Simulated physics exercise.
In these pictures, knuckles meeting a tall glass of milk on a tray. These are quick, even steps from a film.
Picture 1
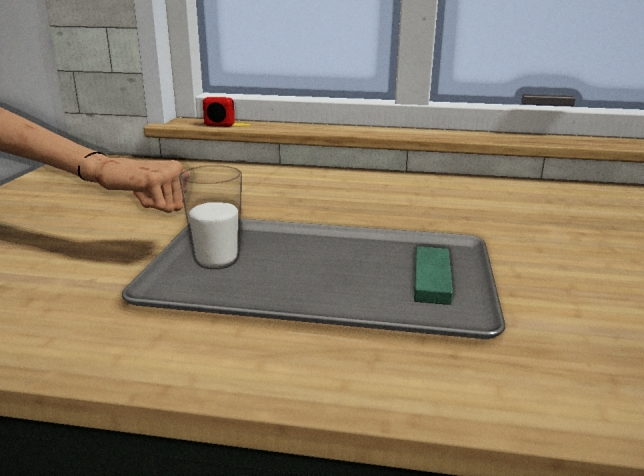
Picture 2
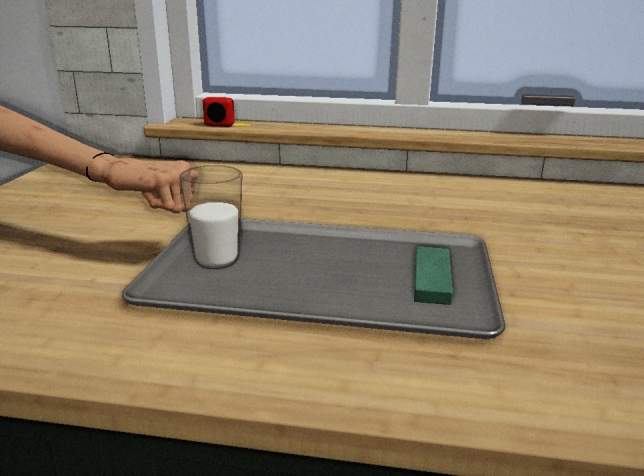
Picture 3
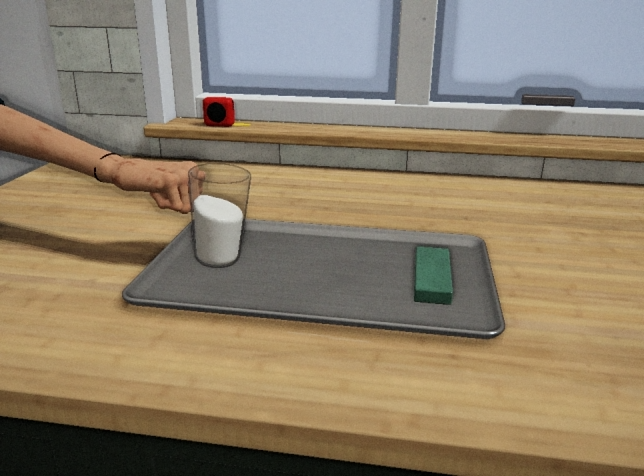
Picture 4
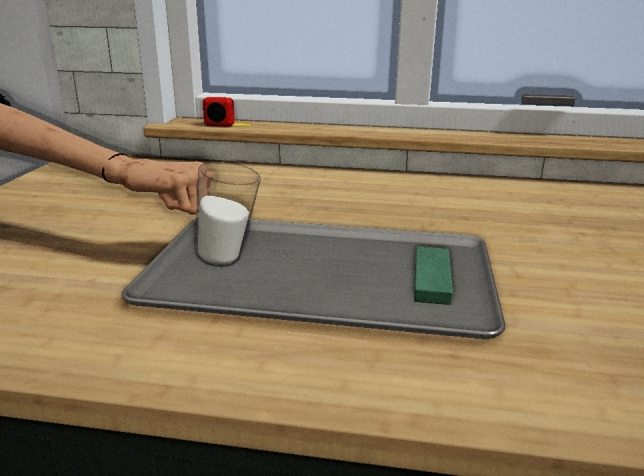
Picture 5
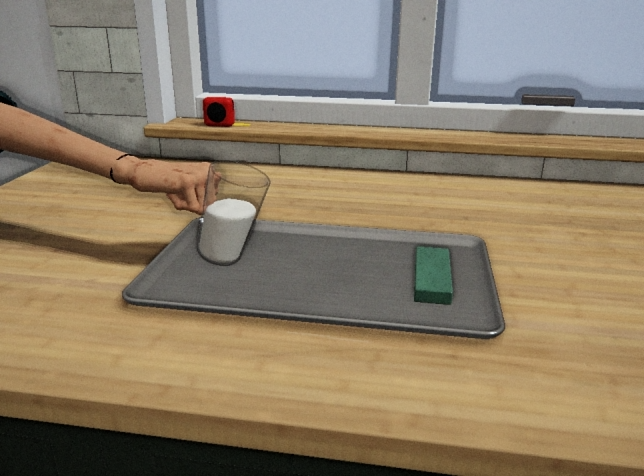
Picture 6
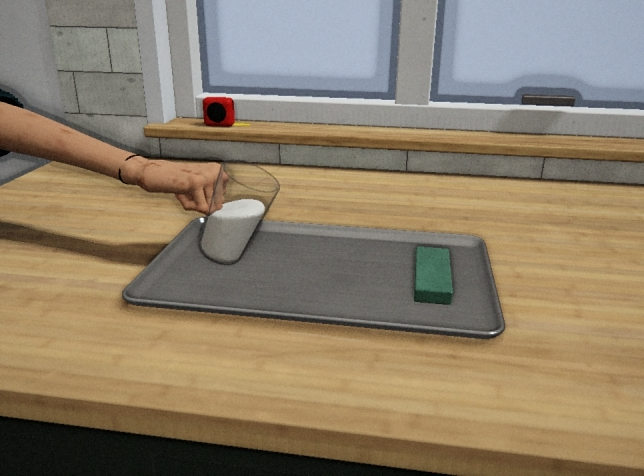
A glass of milk on a gray tray stands upright, then leans steadily to the right as the knuckles of a hand reaching in from the left press against it, the milk shifting inside while a green block stays still.
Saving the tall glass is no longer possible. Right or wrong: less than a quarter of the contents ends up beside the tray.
Right.
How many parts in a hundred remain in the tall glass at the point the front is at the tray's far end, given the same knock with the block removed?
Roughly 45 %, give or take.
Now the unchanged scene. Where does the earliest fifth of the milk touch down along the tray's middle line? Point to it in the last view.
Roughly at (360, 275).
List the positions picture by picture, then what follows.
In the first frame, tilt 0°; right rim (239, 177); surface from (192, 208) to (238, 211); the tray's far rim is at (492, 279); a block is fixed to the tray further along.
In the second frame, tilt 0°; right rim (239, 177); surface from (192, 207) to (238, 211).
In the third frame, tilt 6°; right rim (248, 179); surface from (196, 196) to (242, 213).
In the fourth frame, tilt 12°; right rim (258, 182); surface from (203, 197) to (249, 213).
In the fifth frame, tilt 18°; right rim (268, 185); surface from (207, 206) to (256, 209).
In the sixth frame, tilt 24°; right rim (277, 190); surface from (213, 211) to (266, 206).
A moment on, the tall glass is falling and 100 per cent is in the glass, 0 on the tray and 0 above or beyond its rim.
Next, the tall glass lies on its side and 100 per cent is in the glass, 0 on the tray and 0 above or beyond its rim.
Then the tall glass lies on its side and 61 per cent is in the glass, 29 on the tray and 10 above or beyond its rim.
Later the tall glass lies on its side and 28 per cent is in the glass, 49 on the tray and 23 above or beyond its rim.
In the end 94 per cent is held by tray and glass, 6 is off the tray.
